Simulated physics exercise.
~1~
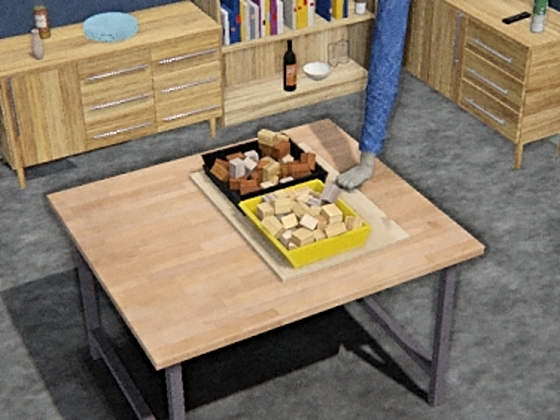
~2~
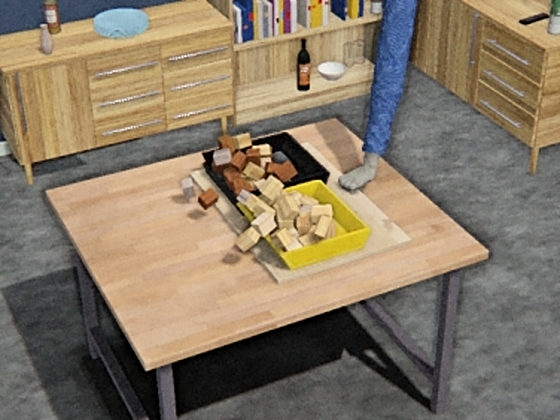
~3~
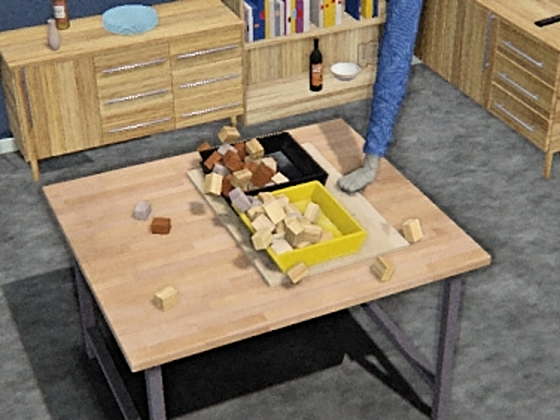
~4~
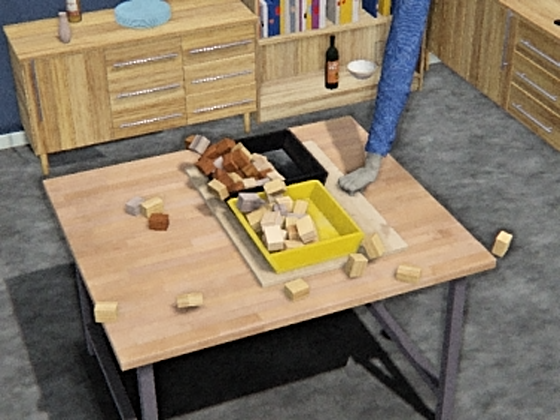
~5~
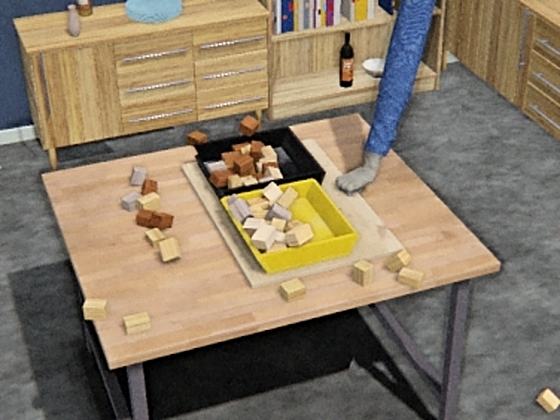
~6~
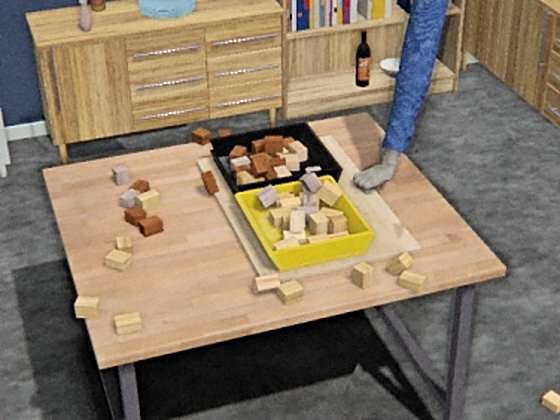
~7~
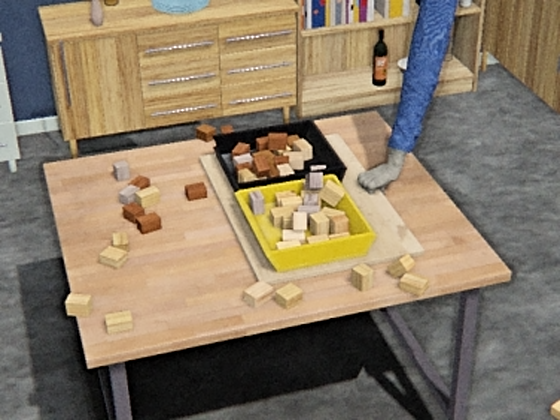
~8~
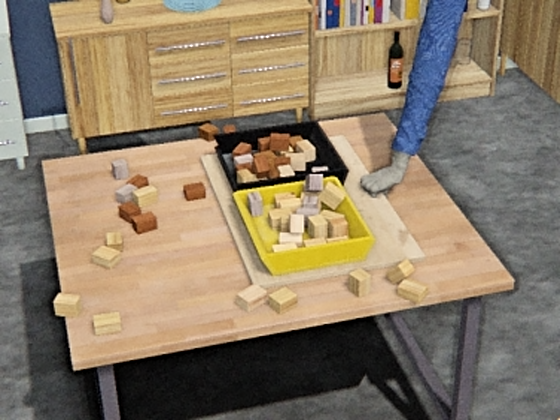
To begin with, a yellow basket of pale wooden blocks and a black basket of mostly reddish-brown blocks sit on a board on a wooden table, with a blue-sleeved arm resting its hand beside them. The baskets shake briskly from side to side, and blocks heap up and spill over the left edges. More pale blocks then tumble out to the right and toward the front, and one drops off the table's right side. Reddish blocks scatter to the left and behind the black basket. Finally the shaking stops, leaving both baskets still partly filled and the strays lying across the tabletop.
